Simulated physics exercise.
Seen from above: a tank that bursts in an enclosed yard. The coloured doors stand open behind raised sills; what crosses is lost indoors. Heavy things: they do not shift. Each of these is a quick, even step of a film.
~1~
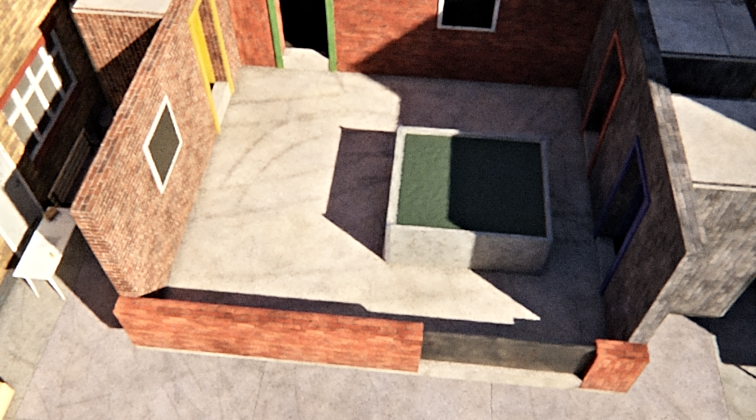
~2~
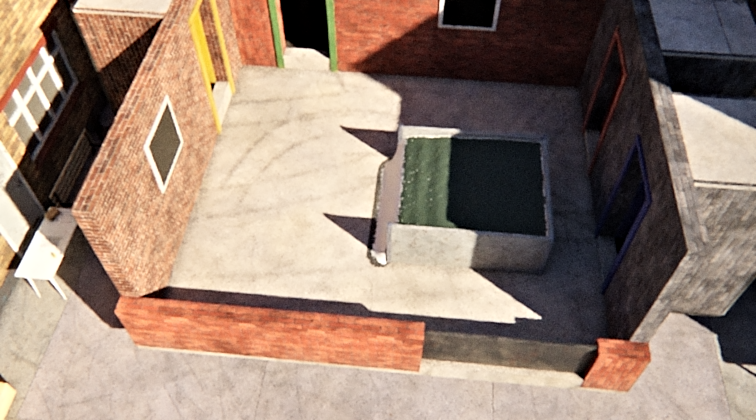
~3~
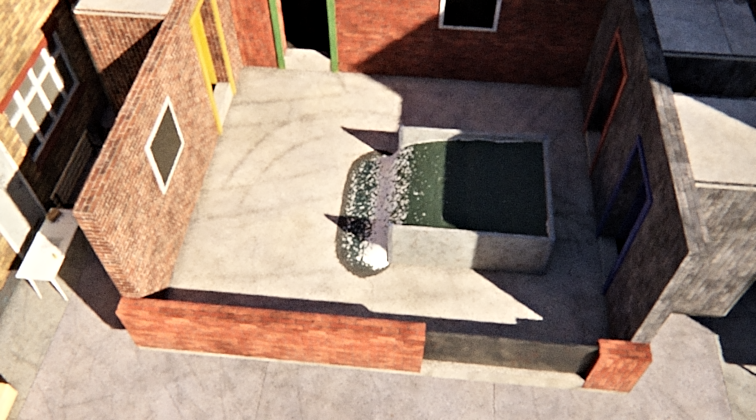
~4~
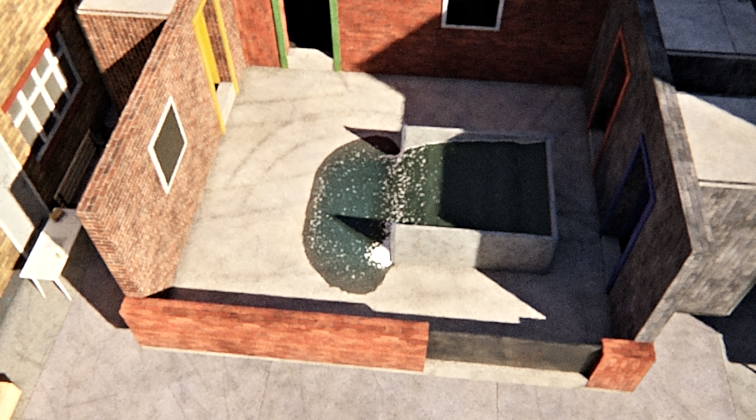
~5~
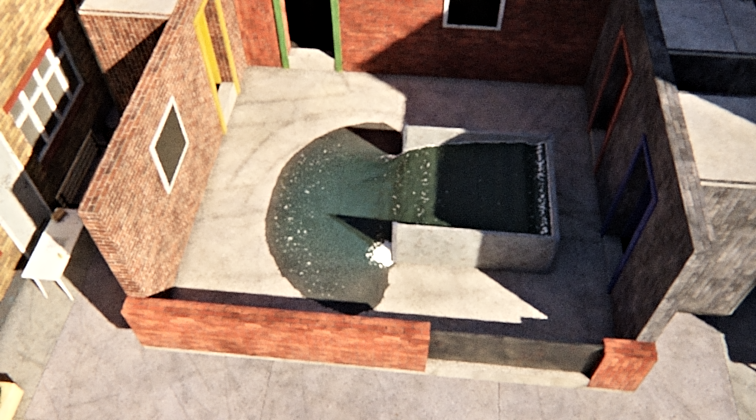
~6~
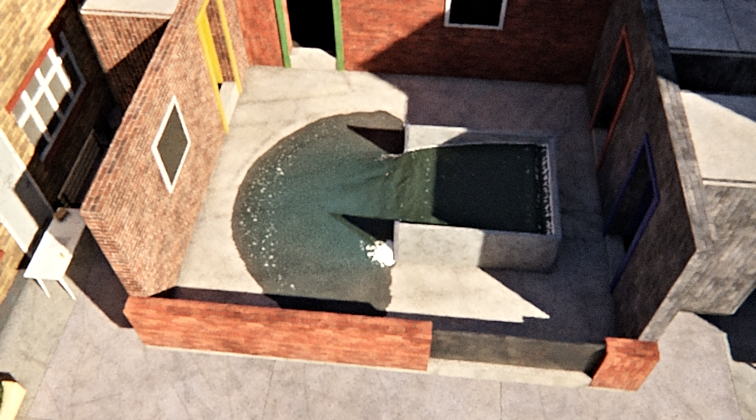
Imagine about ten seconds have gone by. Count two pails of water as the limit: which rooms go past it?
The green door stays within it; the blue door goes past it; the red door goes past it; the yellow door stays within it.
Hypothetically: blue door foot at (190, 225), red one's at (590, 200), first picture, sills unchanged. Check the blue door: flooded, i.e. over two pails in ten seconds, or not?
As far as I can tell, the blue door comes in higher.
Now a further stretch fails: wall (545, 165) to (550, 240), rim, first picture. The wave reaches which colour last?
It is the yellow-painted one.
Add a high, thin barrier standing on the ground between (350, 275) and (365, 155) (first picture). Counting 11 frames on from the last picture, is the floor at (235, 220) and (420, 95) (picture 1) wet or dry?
Taking the points in order, the first is high and dry and the second is inundated.
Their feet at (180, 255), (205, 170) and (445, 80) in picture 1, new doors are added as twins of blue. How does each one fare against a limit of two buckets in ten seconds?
Well, the first is above the limit, the next is above the limit, and the last is below the limit.
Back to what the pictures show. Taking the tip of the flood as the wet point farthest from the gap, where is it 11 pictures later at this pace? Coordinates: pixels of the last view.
I'd say at around (250, 65).
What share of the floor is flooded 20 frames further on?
Roughly 55 %.
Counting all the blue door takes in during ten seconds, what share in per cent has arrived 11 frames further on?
Close to 0 percent.
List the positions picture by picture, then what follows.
The water tank at (469, 183) is whole and still, in the first frame.
The front is at (383, 264), out from the gap at (397, 197), in the second frame.
Water pours out at (398, 200) and has run to (355, 269), in the third frame.
Water pours out at (400, 201) and has run to (325, 273), in the fourth frame.
Water pours out at (402, 201) and has run to (273, 245), in the fifth frame.
Water pours out at (404, 201) and has run to (237, 216), in the sixth frame.
A moment on, water covers 45 % of the floor; the green door not reached, the blue door not reached, the red door not reached, the yellow door wet at the sill, nothing in.
Next, water covers 50 % of the floor; the green door wet at the sill, nothing in, the blue door not reached, the red door not reached, the yellow door wet at the sill, nothing in.
Then, water covers 55 % of the floor; the green door wet at the sill, nothing in, the blue door not reached, the red door not reached, the yellow door wet at the sill, nothing in.
Later, water covers 95 % of the floor; the green door wet at the sill, nothing in, the blue door under two buckets in, the red door under two buckets in, the yellow door wet at the sill, nothing in.
In the end, water covers 100 % of the floor; the green door wet at the sill, nothing in, the blue door over two buckets in, the red door far over two buckets in, the yellow door wet at the sill, nothing in.
